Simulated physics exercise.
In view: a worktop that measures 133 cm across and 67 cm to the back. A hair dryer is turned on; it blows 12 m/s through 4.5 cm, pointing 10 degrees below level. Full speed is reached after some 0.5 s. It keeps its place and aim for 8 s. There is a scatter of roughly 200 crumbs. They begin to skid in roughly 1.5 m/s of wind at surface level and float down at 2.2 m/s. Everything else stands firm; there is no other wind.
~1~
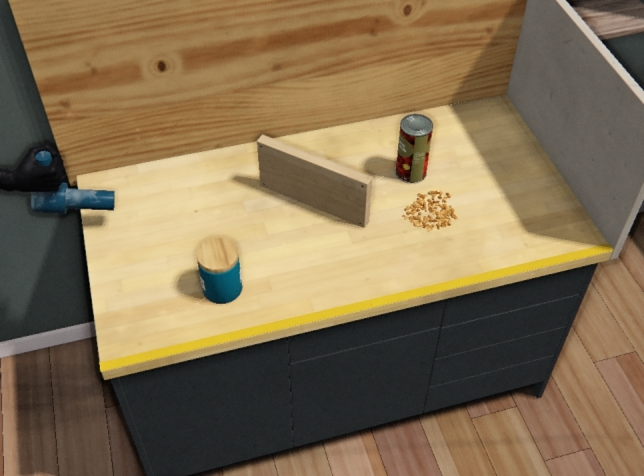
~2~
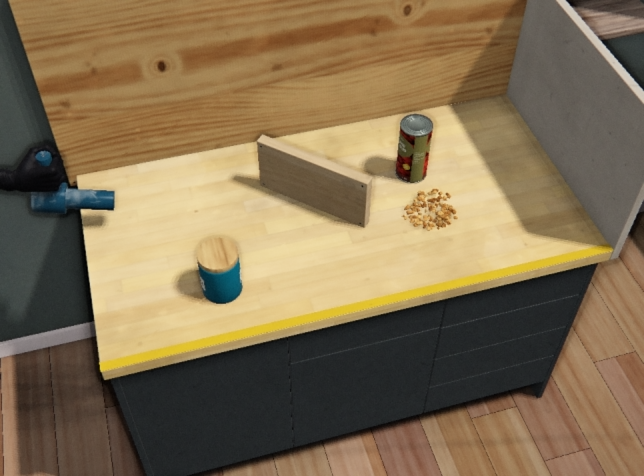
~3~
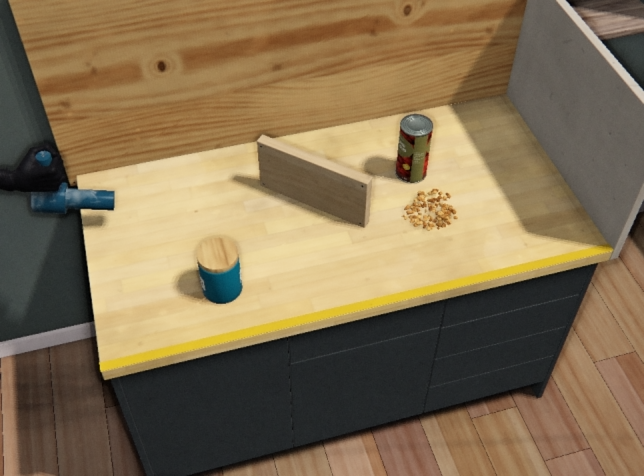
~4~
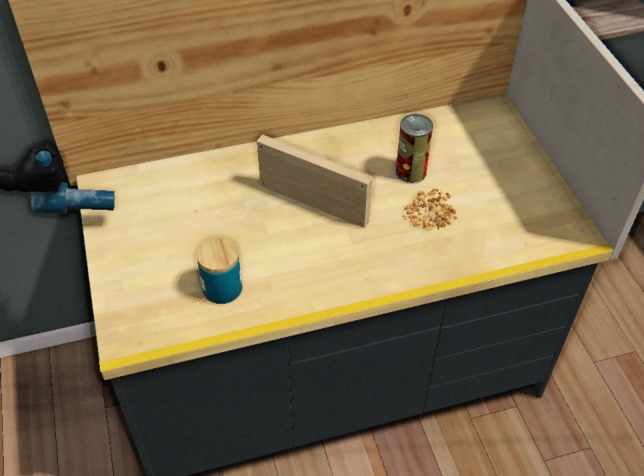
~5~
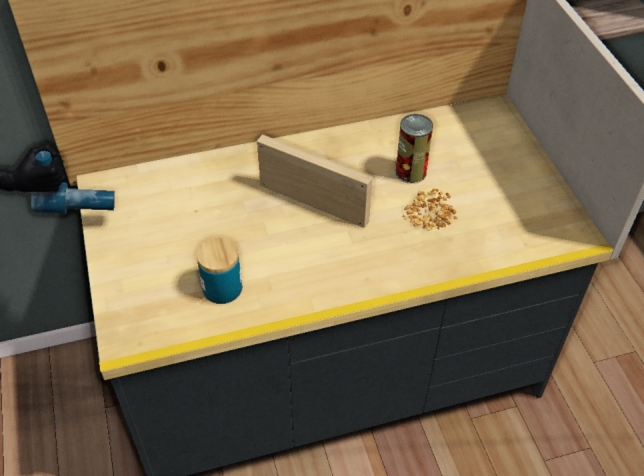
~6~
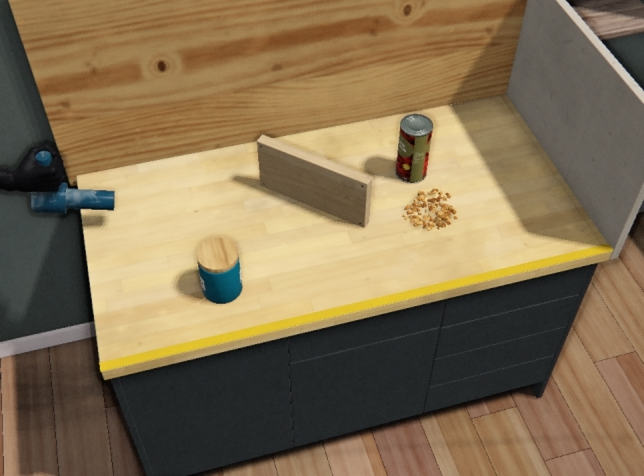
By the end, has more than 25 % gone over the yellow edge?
As for a quarter going over the yellow edge: No.
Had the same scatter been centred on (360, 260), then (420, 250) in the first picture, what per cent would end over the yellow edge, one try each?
In turn about 100 %, 90 %.
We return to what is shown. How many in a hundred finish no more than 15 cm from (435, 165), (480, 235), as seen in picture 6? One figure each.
In turn about 15 %, 50 %.
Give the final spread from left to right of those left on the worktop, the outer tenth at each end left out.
Roughly 10 cm.
Then, 1.2 s after the last picture, 74 % are on the move or not yet settled, 0 % are over the yellow edge; the middle of those still in play is near (434, 212).
Then, 2.1 s after the last picture, 72 % are on the move or not yet settled, 0 % are over the yellow edge; the middle of those still in play is near (434, 212).
Then, 4.0 s after the last picture, 66 % are on the move or not yet settled, 2 % are over the yellow edge; the middle of those still in play is near (435, 209).
Then, 7.6 s after the last picture, at the end, 3 % are over the yellow edge; the middle of those still in play is near (435, 209).
